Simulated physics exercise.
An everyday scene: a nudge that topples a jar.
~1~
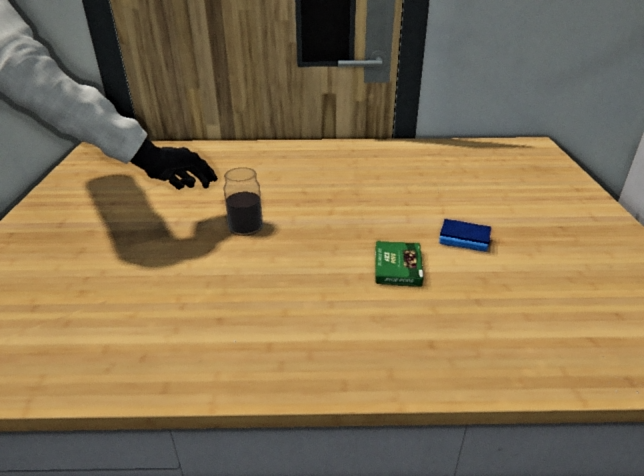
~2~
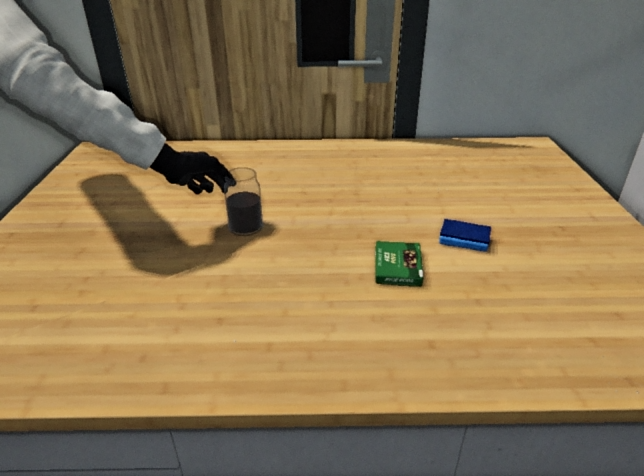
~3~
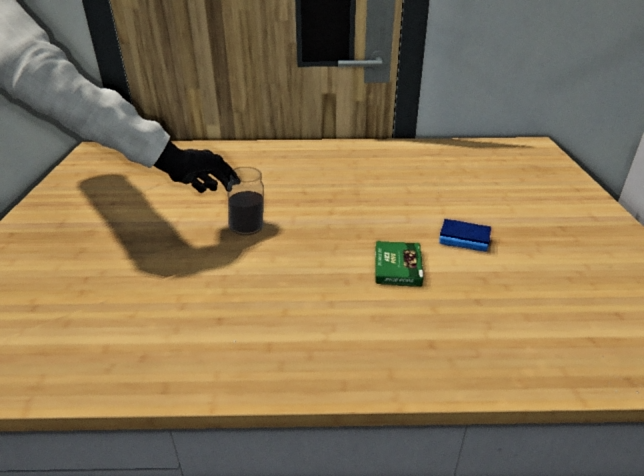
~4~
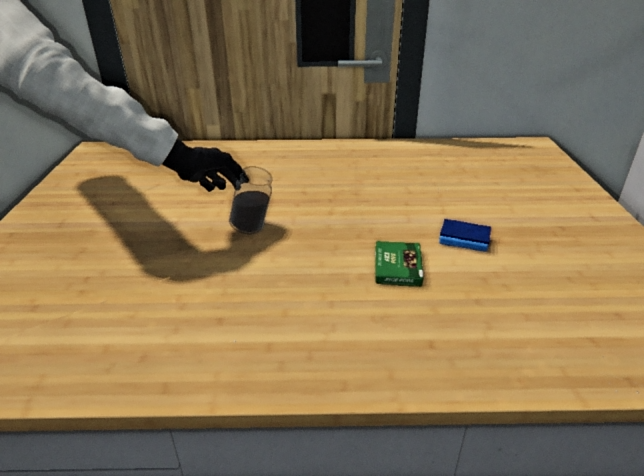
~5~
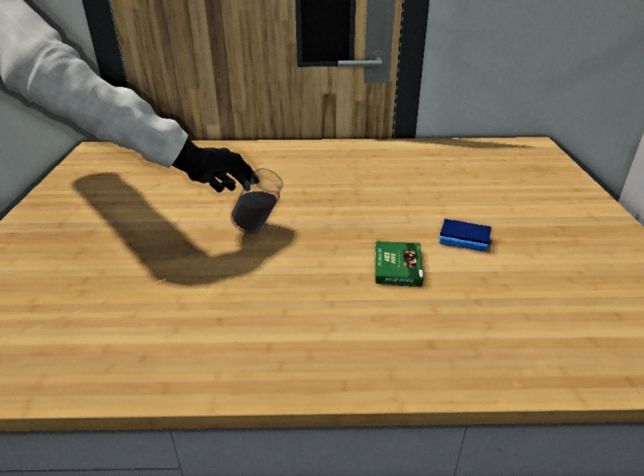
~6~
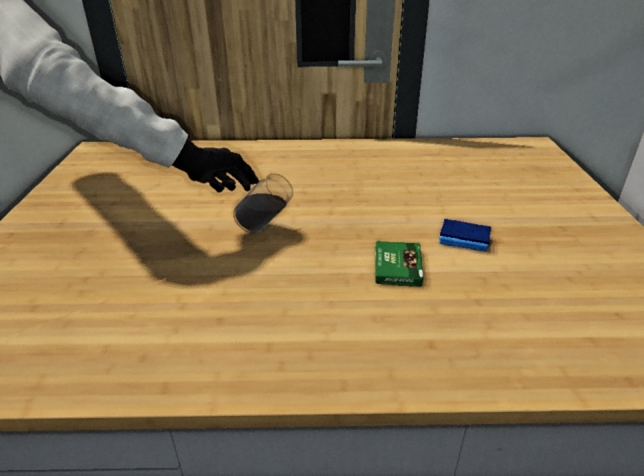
On a wooden table, a black-gloved hand pushes a glass of dark liquid, tilting it rightward.
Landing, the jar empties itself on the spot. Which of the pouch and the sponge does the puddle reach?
You'll find the pouch is caught by the spill, and the sponge is caught by the spill.
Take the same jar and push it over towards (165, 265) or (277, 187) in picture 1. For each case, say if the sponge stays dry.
First it remains untouched, then it stays dry.
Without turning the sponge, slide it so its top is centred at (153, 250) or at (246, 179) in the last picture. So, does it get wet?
First try: It misses the spill; second try: It misses the spill.
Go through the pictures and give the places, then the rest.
It stands upright; jar (243, 200) about half full; pouch (399, 258); sponge (466, 229), in the first picture.
Pushed off balance; jar about half full, surface at (243, 200), in the second picture.
Pushed off balance; jar (246, 199) about half full; sponge (466, 229), in the third picture.
Pushed off balance; jar about half full, surface at (251, 199); pouch (399, 258), in the fourth picture.
Pushed off balance; jar (258, 200) tipped 30°, in the fifth picture.
It is falling; jar (265, 202) tipped 40°; pouch (399, 258); sponge (466, 229), in the sixth picture.
Shortly, the puddle covers about as much as a plate; the pouch is soaking at its edge; the sponge is soaking at its edge.
Then, the puddle covers about as much as a tray; the pouch is soaking at its edge; the sponge is soaking at its edge.
At the finish, the puddle covers about as much as a tray; the pouch is soaking at its edge; the sponge is soaking at its edge.
